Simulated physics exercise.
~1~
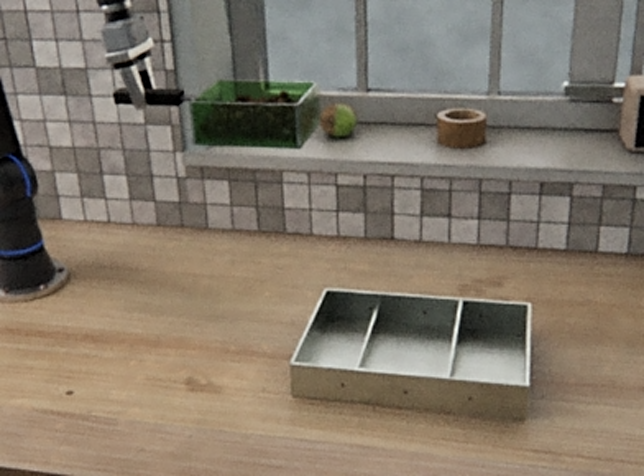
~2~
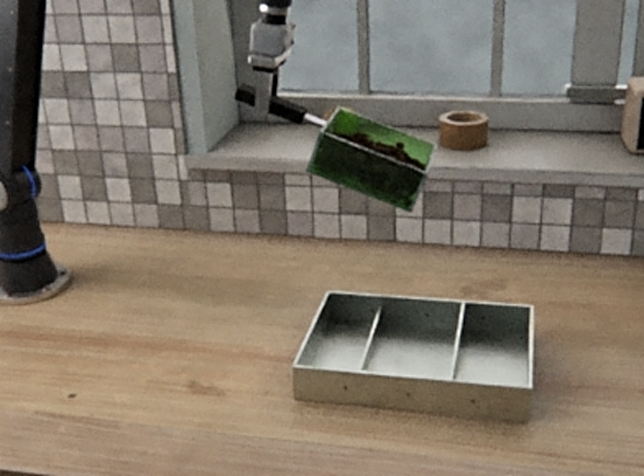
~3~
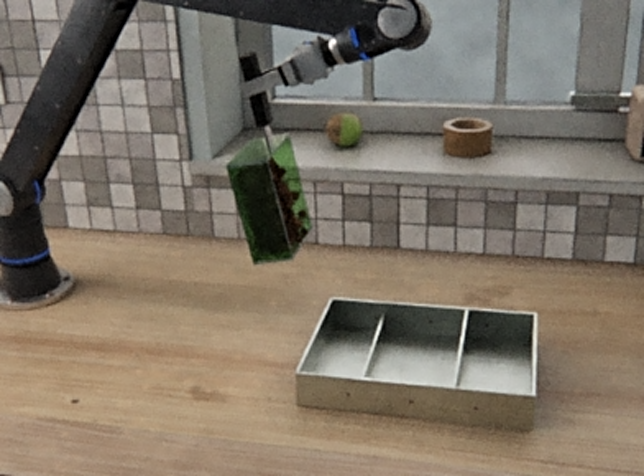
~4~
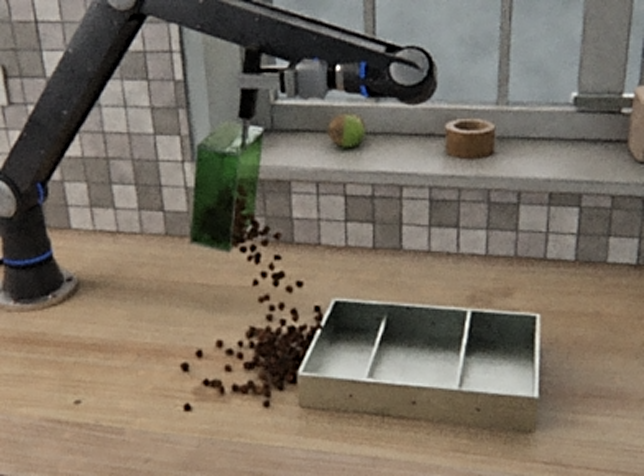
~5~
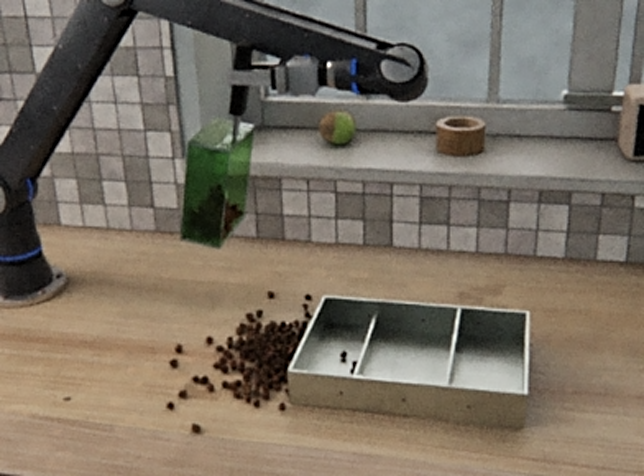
A dark robot arm tips a green see-through box of small brown pellets above a wooden counter, seen from the front and slightly above. Behind it are a tiled wall and a windowsill holding a red-and-green apple and a tan ring, while a grey tray with three compartments sits on the counter. The arm lifts the box off the sill, swings it right, then brings it back left, tilting it steeply. Pellets pour out and pile up beside the tray's left end. Finally, the box hangs tipped with some pellets inside, most lie scattered on the counter, and only a few rest in the tray's left compartment.
